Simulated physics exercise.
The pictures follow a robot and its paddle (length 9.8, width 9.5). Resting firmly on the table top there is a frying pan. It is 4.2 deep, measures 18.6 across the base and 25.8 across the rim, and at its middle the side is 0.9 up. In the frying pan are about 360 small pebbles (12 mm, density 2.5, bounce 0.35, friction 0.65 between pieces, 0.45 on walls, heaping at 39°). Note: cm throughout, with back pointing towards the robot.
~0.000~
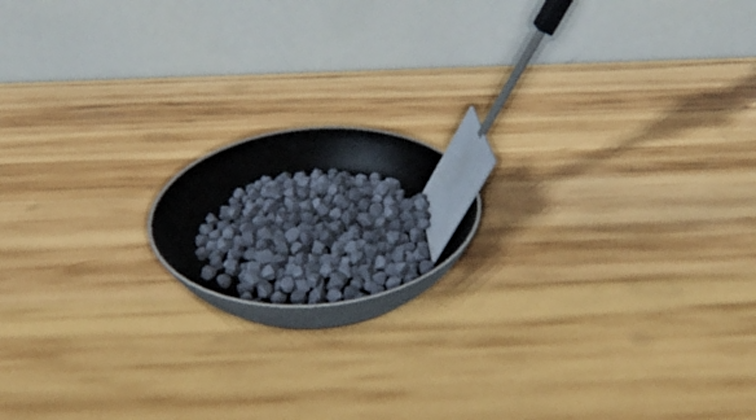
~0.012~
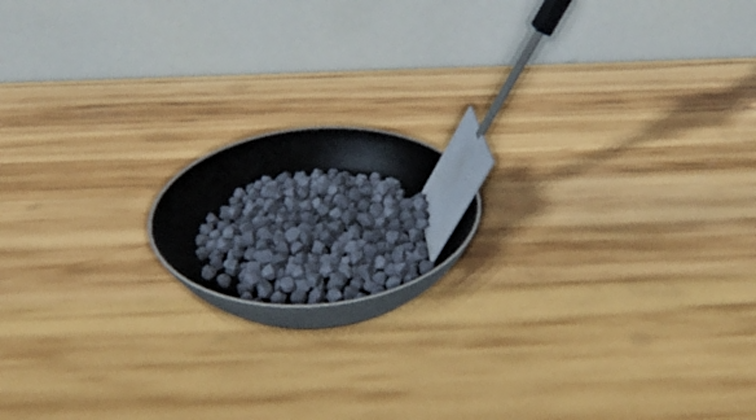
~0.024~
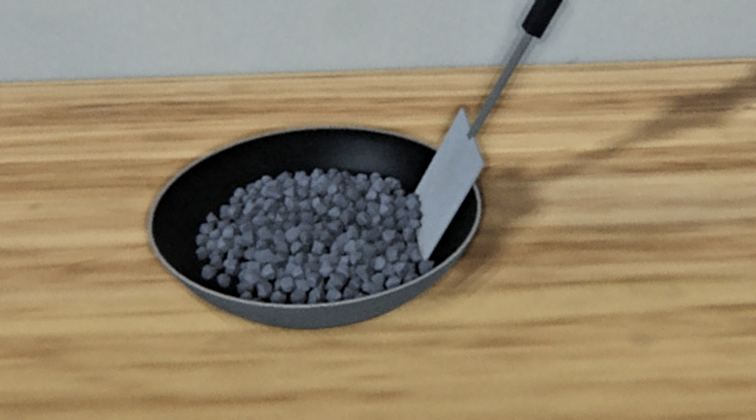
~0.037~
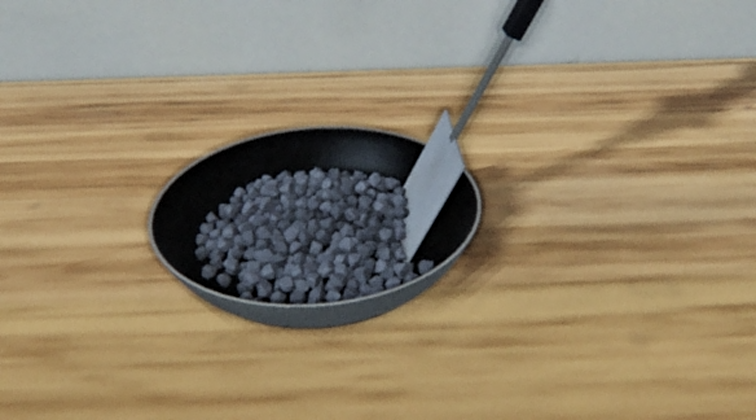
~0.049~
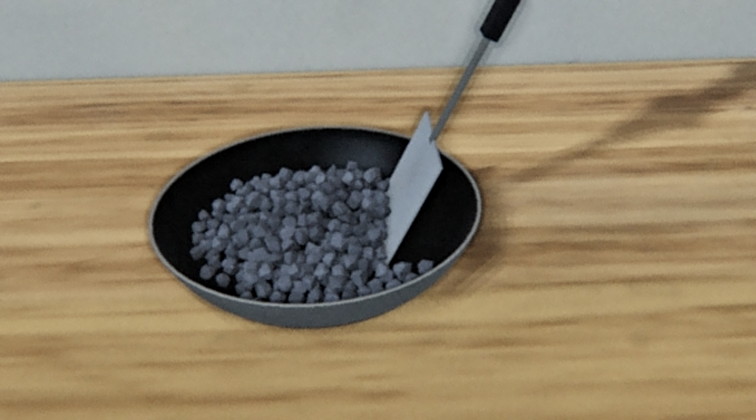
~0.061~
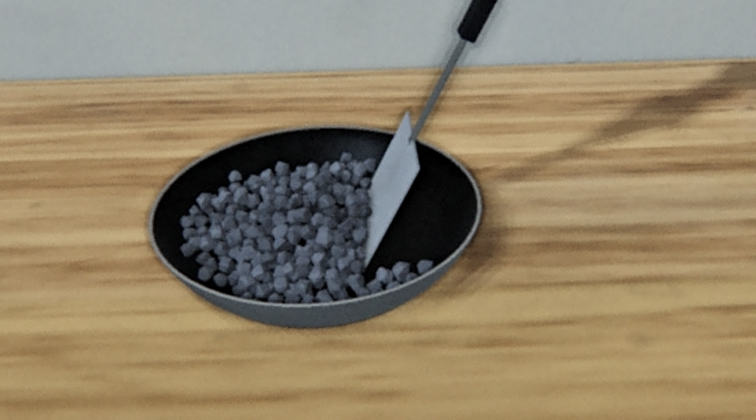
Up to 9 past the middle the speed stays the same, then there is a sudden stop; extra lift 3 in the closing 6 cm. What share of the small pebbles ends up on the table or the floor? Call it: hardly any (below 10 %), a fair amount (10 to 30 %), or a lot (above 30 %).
A lot.
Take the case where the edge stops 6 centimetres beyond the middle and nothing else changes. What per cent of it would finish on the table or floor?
In that case about 20 percent ends on the table or floor.
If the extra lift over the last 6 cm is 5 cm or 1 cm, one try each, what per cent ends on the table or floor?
I'd say close to 25 percent for the first and close to 40 percent for the second.
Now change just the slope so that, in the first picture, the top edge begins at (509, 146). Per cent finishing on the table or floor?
Spill: Approx. 35 per cent.
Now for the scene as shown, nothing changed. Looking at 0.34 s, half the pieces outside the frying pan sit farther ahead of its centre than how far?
24 cm.
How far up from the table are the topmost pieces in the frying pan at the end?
About 4.5 cm above the table.
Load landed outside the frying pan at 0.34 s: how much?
Share at that moment: About 10 %.
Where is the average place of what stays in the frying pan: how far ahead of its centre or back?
It sits some 4.5 centimetres ahead of centre.
After 0.09 s, sloping 65°, highest piece 7 above the table; 358 in the frying pan.
After 0.12 s, sloping 65°, highest piece 8 above the table; 358 in the frying pan.
After 0.34 s, sloping 65°, highest piece 22 above the table; 220 in the frying pan, 40 on the table or floor, 98 on the blade or in flight.
After 1.39 s, sloping 65°, highest piece 4 above the table; 220 in the frying pan, 138 on the table or floor.
In the end, 220 in the frying pan, 138 on the table or floor. That is 39 % on the table or floor.
